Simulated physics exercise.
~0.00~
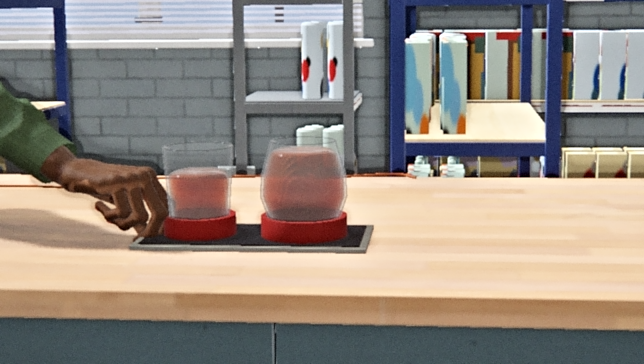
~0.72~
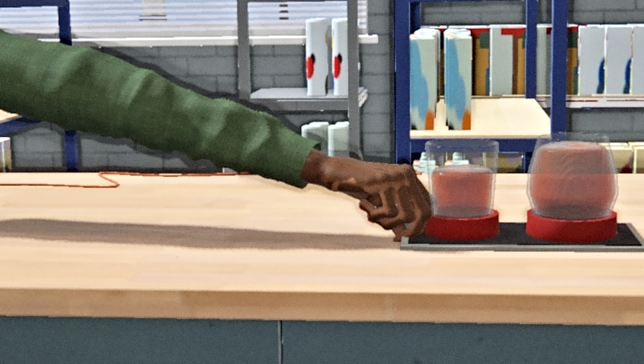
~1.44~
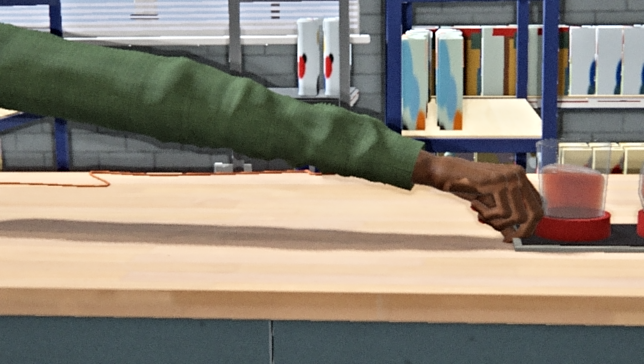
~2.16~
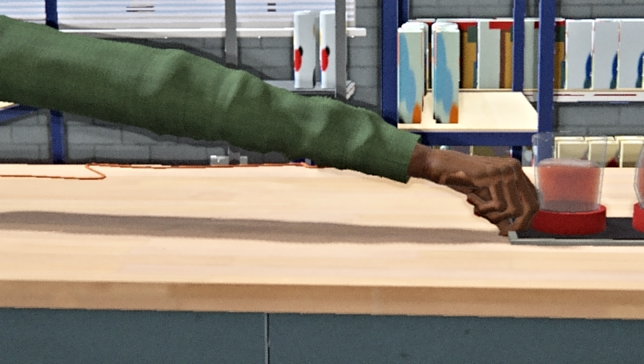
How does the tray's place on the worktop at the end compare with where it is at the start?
At the start the tray sits left of the middle of the view, and by the end it is far over at the right, partly cut off by the edge of the view.
The clip opens on a pale wooden worktop, where a hand in a green sleeve reaches in from the left to a dark tray holding a tumbler and a round-bellied glass of reddish tea, each in a red holder. The hand pushes the tray smoothly to the right, and the long sleeved arm stretches across the view. The tray keeps sliding until the round glass is mostly cut off by the right edge. At the end the tray has stopped, the hand stays at its left end, and the tumbler still stands upright with its tea.
